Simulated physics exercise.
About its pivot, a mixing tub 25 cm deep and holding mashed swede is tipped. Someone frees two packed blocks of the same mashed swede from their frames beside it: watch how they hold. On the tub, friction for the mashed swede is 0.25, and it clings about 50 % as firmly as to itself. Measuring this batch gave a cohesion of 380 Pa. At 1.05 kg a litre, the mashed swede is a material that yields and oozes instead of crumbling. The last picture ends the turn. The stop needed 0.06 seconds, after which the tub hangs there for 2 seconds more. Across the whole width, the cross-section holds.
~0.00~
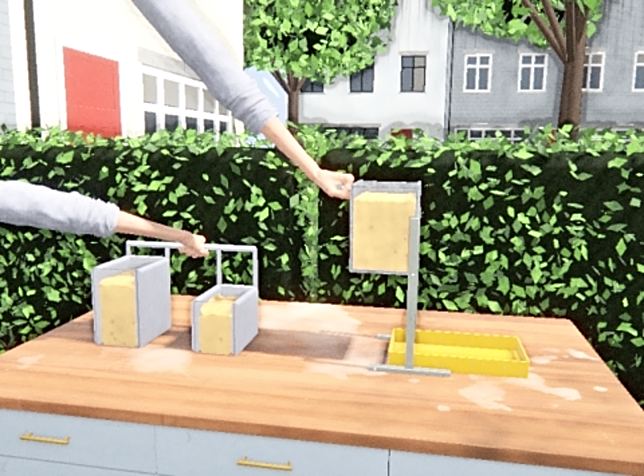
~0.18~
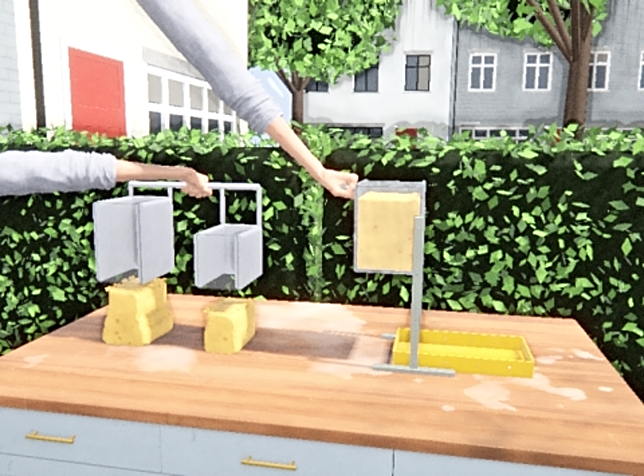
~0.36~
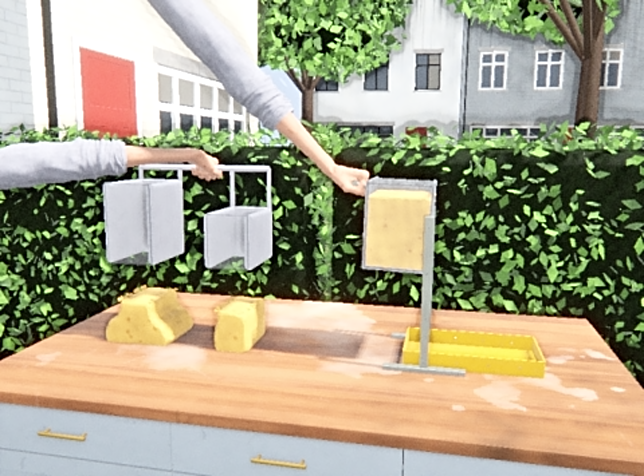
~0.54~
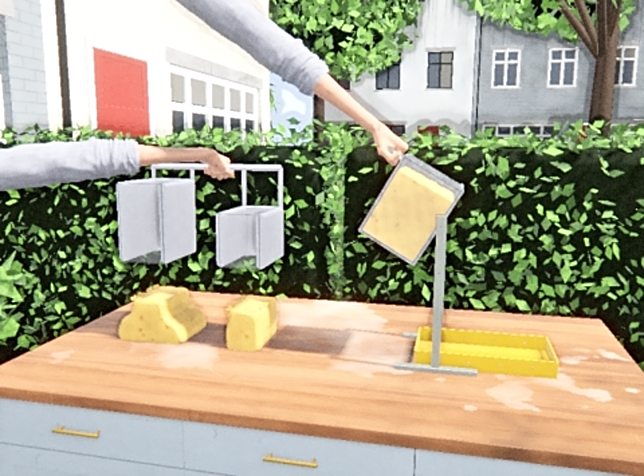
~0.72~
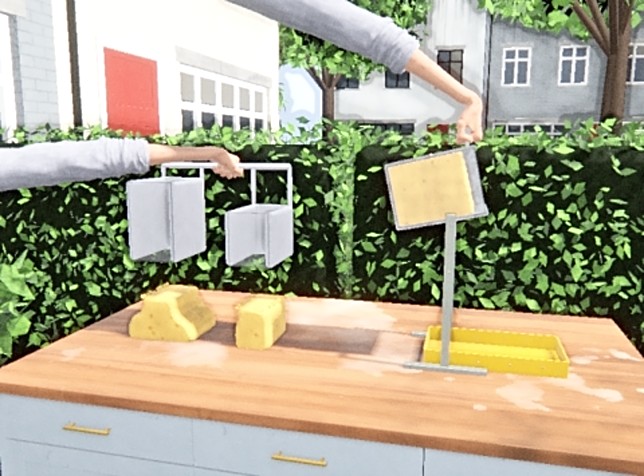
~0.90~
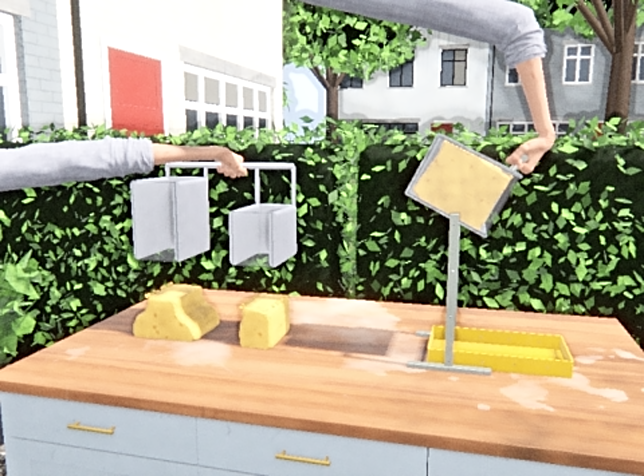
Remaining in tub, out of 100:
0 out of 100.
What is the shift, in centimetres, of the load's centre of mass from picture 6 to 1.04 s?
Shift: Some 9 cm.
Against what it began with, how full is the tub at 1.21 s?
I'd say close to 16 %.
After 1.04 s, the tub is at 117 degrees and holds 71 %.
After 1.21 s, the tub is at 117 degrees and holds 15 %.
After 1.38 s, the tub is at 117 degrees and holds 0 %.
After 1.55 s, the tub is at 117 degrees and holds 0 %.
After 2.90 s, the tub is at 117 degrees and holds 0 %.
